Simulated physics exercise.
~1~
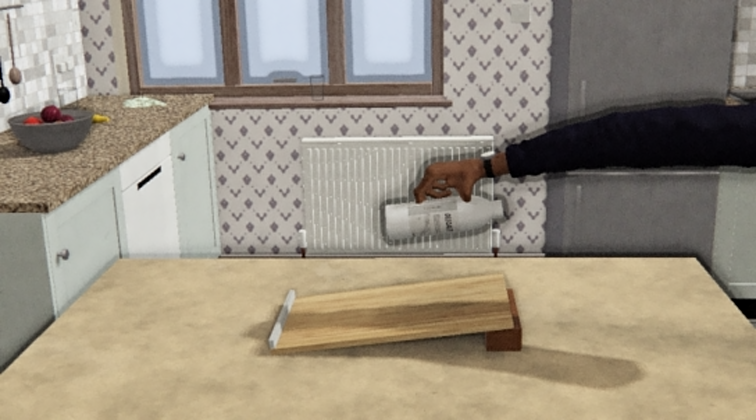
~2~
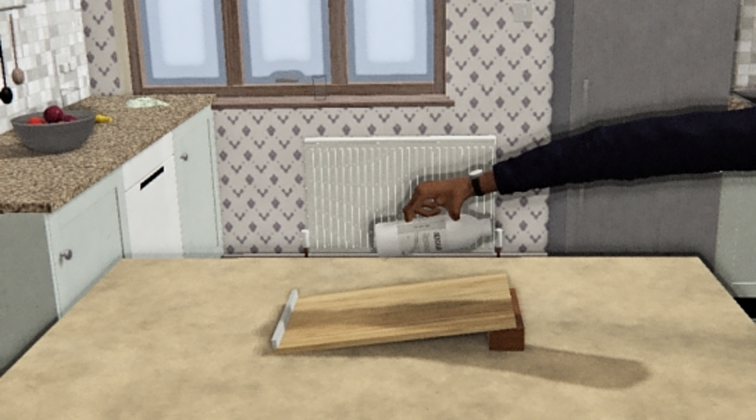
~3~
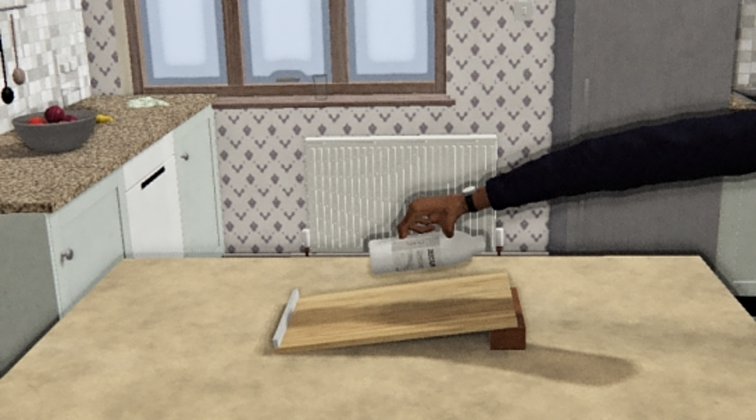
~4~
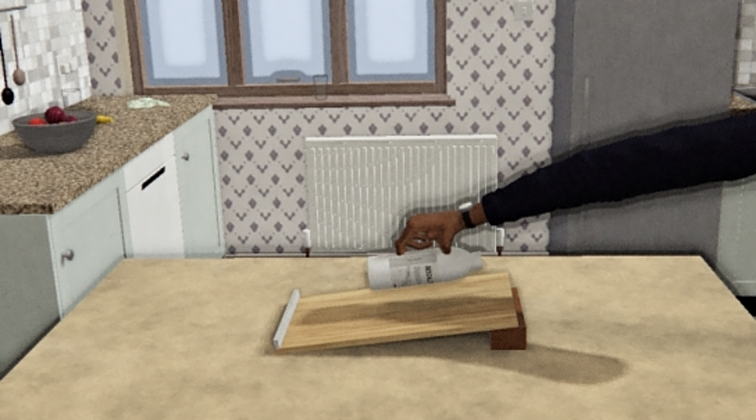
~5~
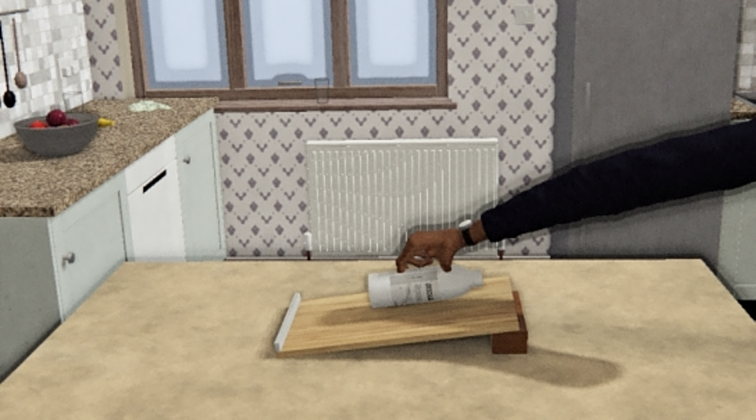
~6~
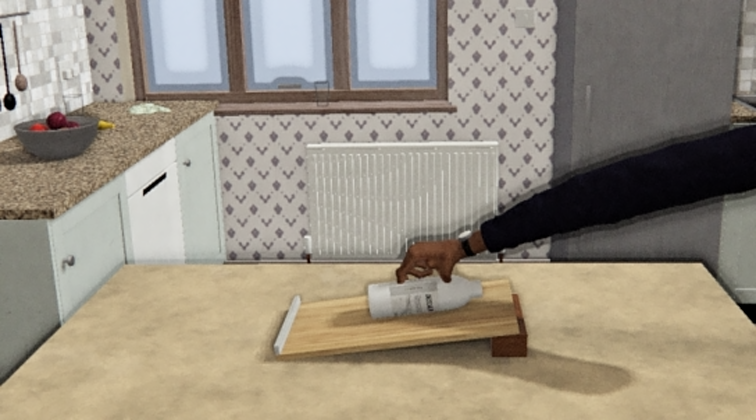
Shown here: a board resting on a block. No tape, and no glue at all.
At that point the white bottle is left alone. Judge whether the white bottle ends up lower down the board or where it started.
It will hold still.
Then, 0.20 s later than the last frame, all is still.
Then, 0.50 s later than the last frame, white bottle resting near (426, 295).
When it is over, it is as before. End places, in pixels of the last picture, white bottle near (426, 295). The white bottle remains at rest.
